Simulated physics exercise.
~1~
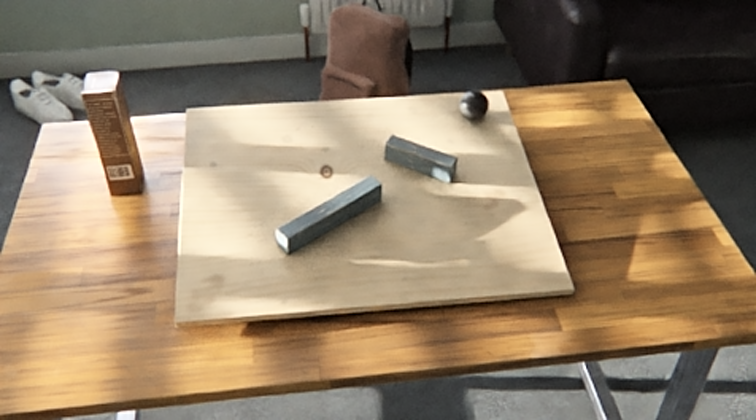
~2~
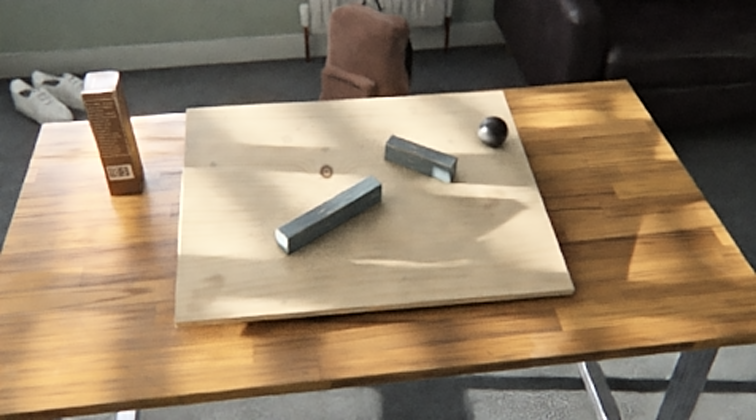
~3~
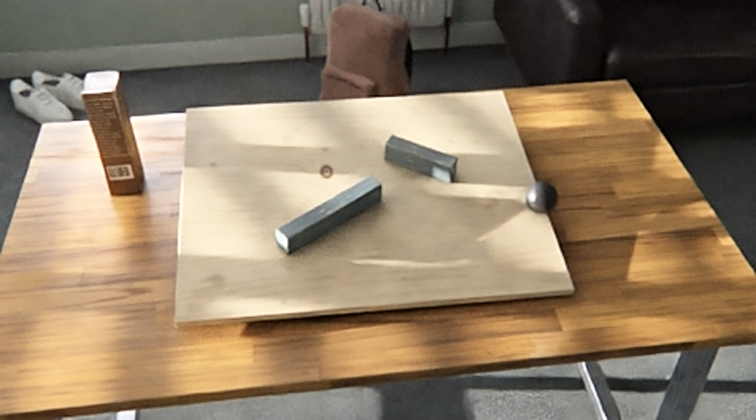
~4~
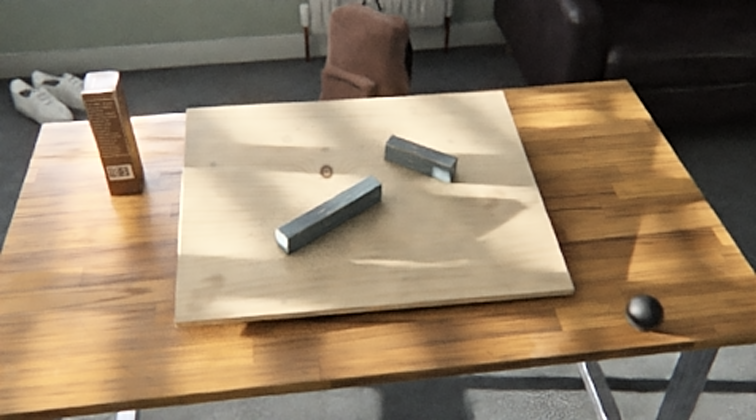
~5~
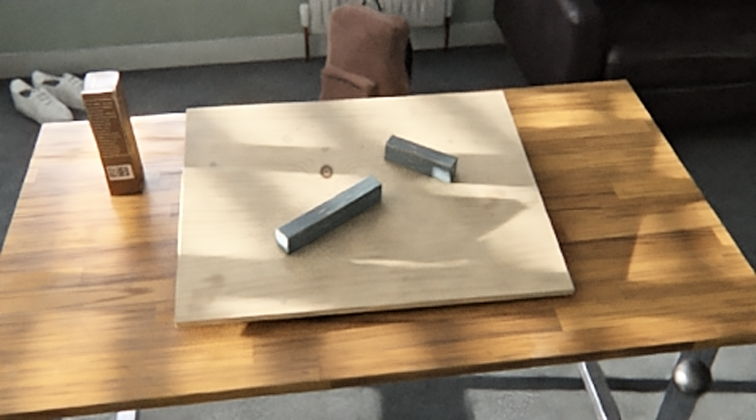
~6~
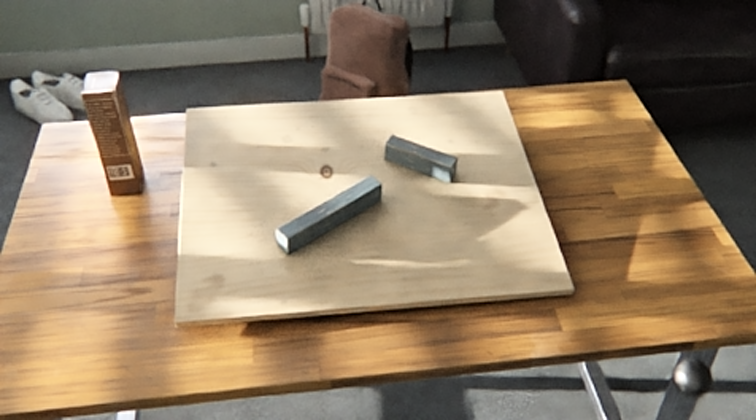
A black ball rests near the far right corner of a pale, tilted wooden board, which lies on a striped brown wooden table in a room seen from above and in front. Two dark grey blocks sit on the board, and a brown carton stands to its left, with white shoes and a dark sofa behind. The ball rolls toward the viewer and to the right, passing clear of the blocks. It crosses the board's right edge onto the tabletop, then continues past the table's near edge. It ends beside a table leg at lower right, while the carton and blocks stay put.
